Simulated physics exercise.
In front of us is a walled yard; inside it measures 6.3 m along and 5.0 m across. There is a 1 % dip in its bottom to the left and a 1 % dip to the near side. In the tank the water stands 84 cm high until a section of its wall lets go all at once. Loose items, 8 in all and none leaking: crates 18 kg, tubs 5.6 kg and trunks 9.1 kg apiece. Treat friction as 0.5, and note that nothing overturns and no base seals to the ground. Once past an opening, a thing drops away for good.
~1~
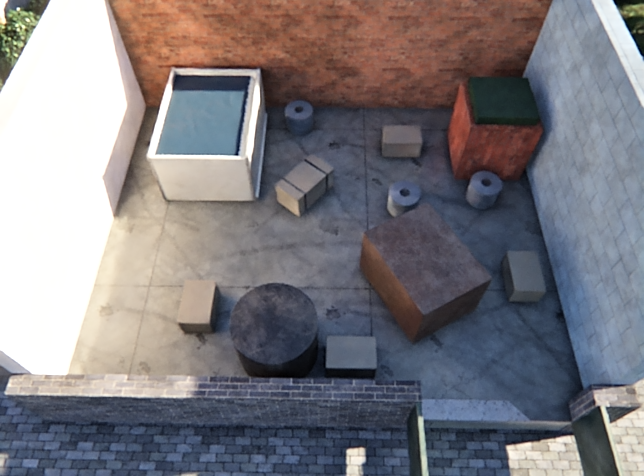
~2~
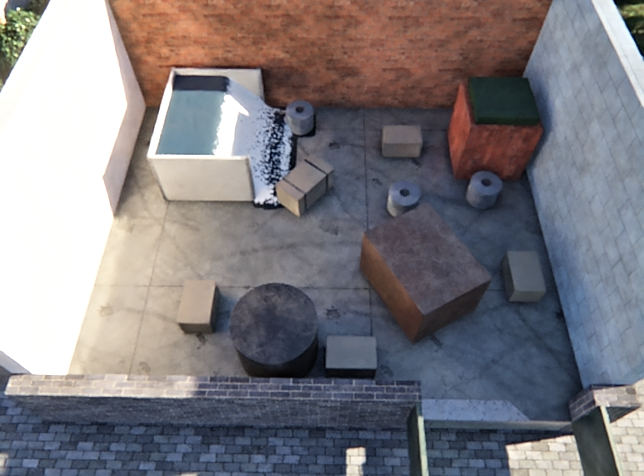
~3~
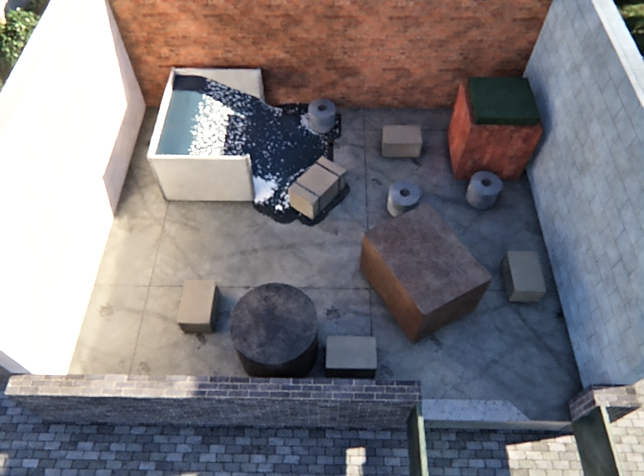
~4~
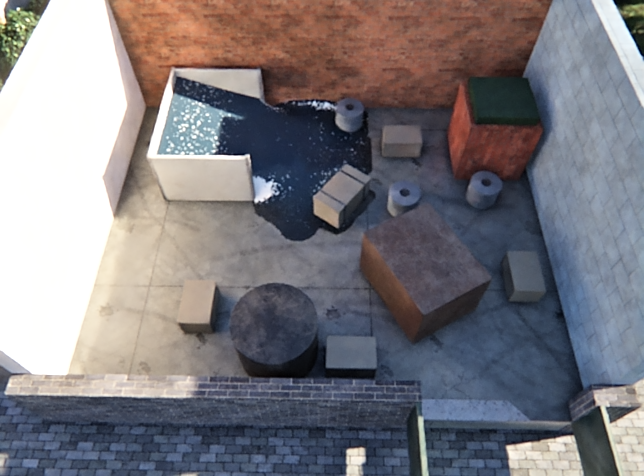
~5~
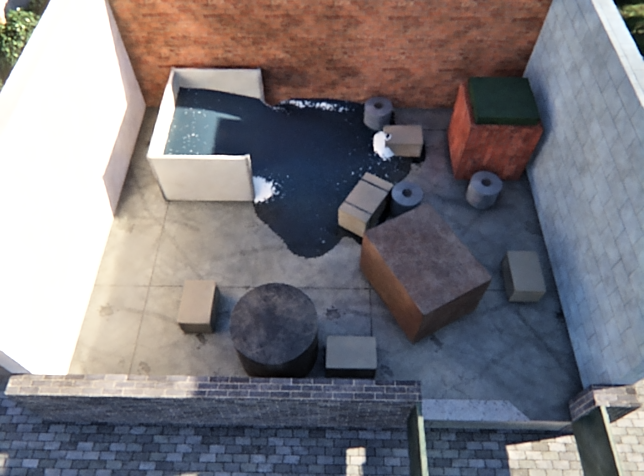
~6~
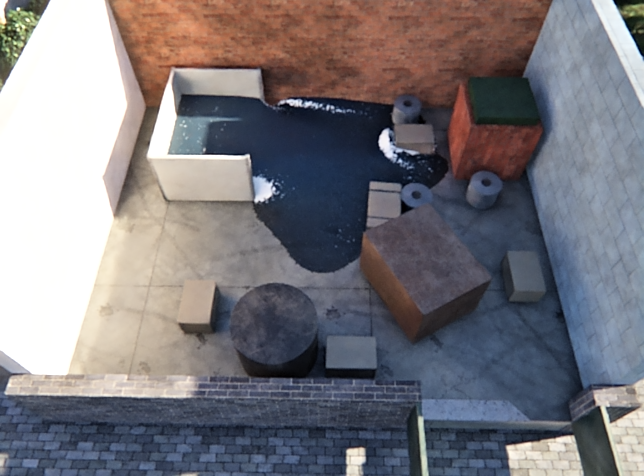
At first, a white-walled tank of water stands in the back left of a walled yard scattered with boxes and grey tubs. Its right side opens and dark, foaming water pours out across the floor, pushing a nearby tub and trunk to the right, then spreads further and shifts another box and tub.
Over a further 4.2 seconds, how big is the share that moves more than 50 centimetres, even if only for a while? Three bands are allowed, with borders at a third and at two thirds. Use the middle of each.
The count shifted gets to two thirds or more.
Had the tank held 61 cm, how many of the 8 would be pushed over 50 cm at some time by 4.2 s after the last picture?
Then it comes to 6.
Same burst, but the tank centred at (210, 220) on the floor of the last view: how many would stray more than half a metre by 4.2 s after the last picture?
Then 6 of them would.
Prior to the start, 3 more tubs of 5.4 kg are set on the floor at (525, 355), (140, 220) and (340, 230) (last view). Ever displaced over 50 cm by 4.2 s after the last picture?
Taking them one by one: It goes beyond, then it stays within, then it goes beyond.
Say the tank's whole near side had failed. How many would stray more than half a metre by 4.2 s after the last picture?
Result: 3 of them.
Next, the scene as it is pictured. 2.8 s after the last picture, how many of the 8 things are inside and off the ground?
Count at that moment: 5.
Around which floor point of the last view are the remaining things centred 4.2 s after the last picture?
(324, 255).
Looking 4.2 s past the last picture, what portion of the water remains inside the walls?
84 %.
Then, 0.4 s after the last picture 3 of 8 are over 50 cm from their spots; 1 afloat.
Then, 1.5 s after the last picture 4 of 8 are over 50 cm from their spots; 5 afloat.
Then, 2.8 s after the last picture 6 of 8 are over 50 cm from their spots; 5 afloat.
Then, 4.2 s after the last picture 6 of 8 are over 50 cm from their spots, and 6 have been at some point; 2 afloat.
